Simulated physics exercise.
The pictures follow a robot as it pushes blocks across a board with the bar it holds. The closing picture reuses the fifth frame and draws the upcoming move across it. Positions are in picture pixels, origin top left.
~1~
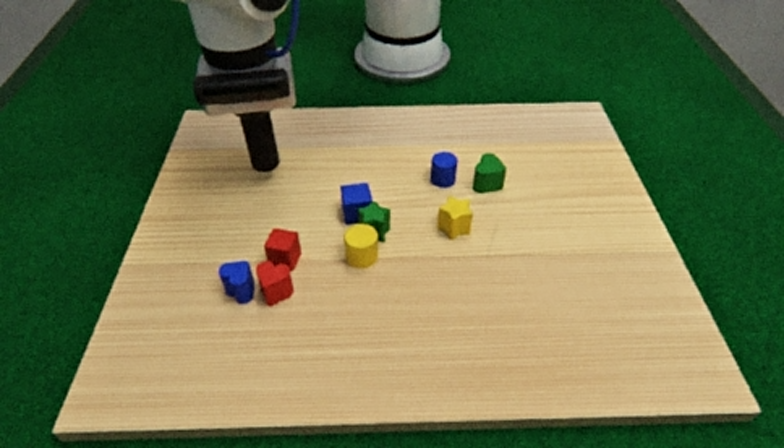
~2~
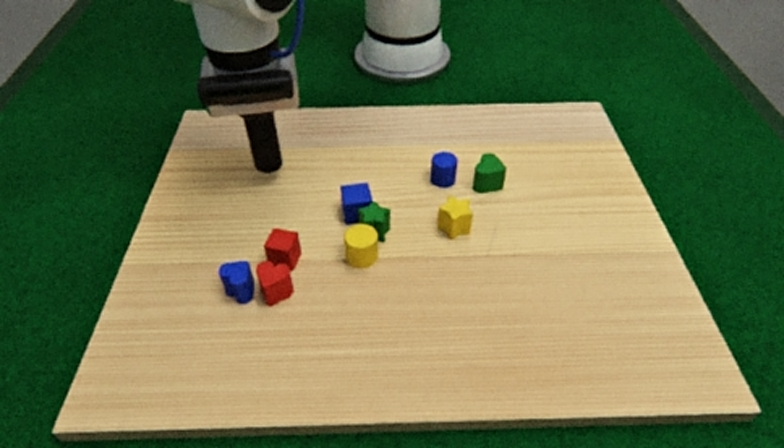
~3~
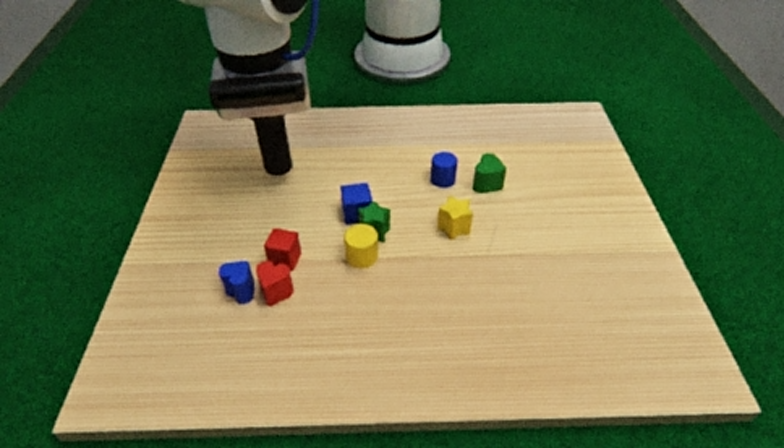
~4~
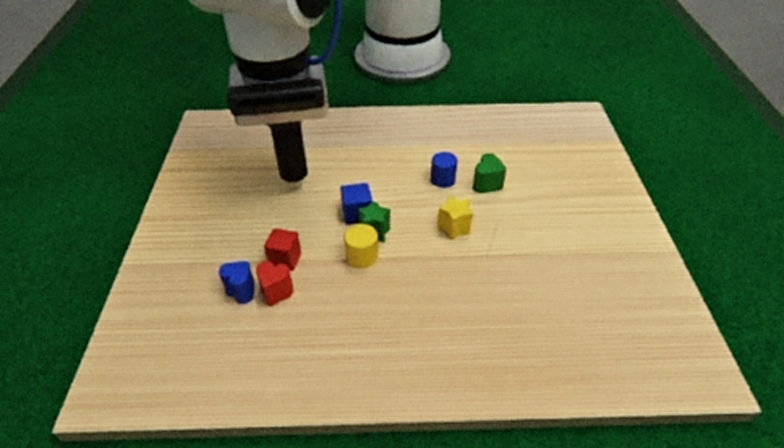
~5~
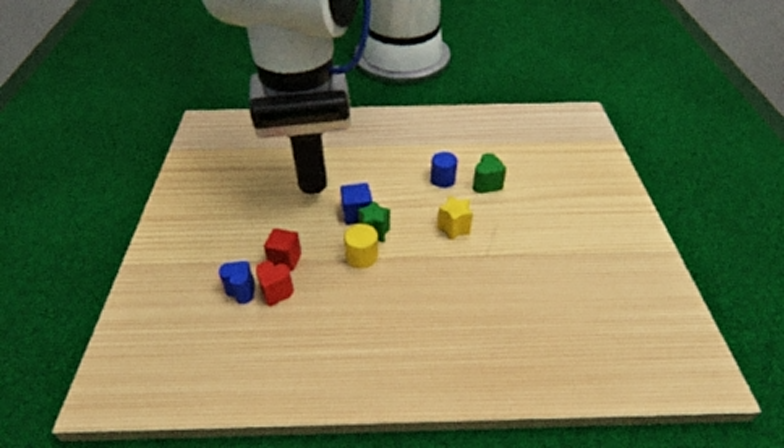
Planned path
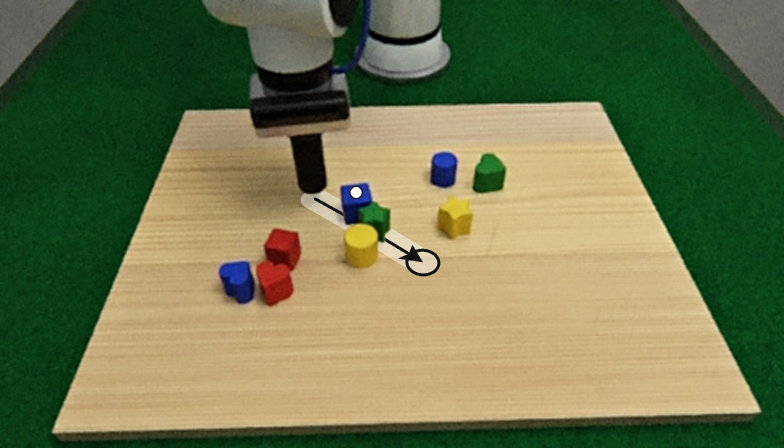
On a wooden board over green carpet, a robot arm's black bar moves slowly right, then also slightly toward the viewer, nearing a blue block beside a green star and yellow cylinder, while all the colored blocks stay still.
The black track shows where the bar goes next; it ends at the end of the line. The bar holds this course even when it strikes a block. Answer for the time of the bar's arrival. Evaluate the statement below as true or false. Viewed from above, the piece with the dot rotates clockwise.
The claim does not hold.
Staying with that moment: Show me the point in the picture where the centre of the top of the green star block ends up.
The middle of its upper face will lie at (449, 255).
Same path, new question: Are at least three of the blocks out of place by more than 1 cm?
It seems not.
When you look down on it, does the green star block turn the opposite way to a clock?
My answer is no.
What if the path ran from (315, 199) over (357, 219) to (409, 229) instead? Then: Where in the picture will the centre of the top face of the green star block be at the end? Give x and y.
At pixel (406, 228).
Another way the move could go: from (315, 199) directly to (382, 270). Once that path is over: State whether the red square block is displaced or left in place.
At the end of the path, it will still be in place.
The drawn path runs from (315, 199) to (423, 262); the dot is on the blue square block.
The first path, step by step. One third of the way, bar (348, 204); blue square block (377, 194); green star block (380, 215), turned 30° clockwise.
Two thirds of the way, bar (384, 225); blue square block (397, 198), turned 40° anticlockwise; green star block (407, 231), turned 55° clockwise.
At the end, bar (424, 248); blue square block (397, 198), turned 40° anticlockwise; yellow cylinder not moved; green star block (449, 255), turned 55° clockwise.
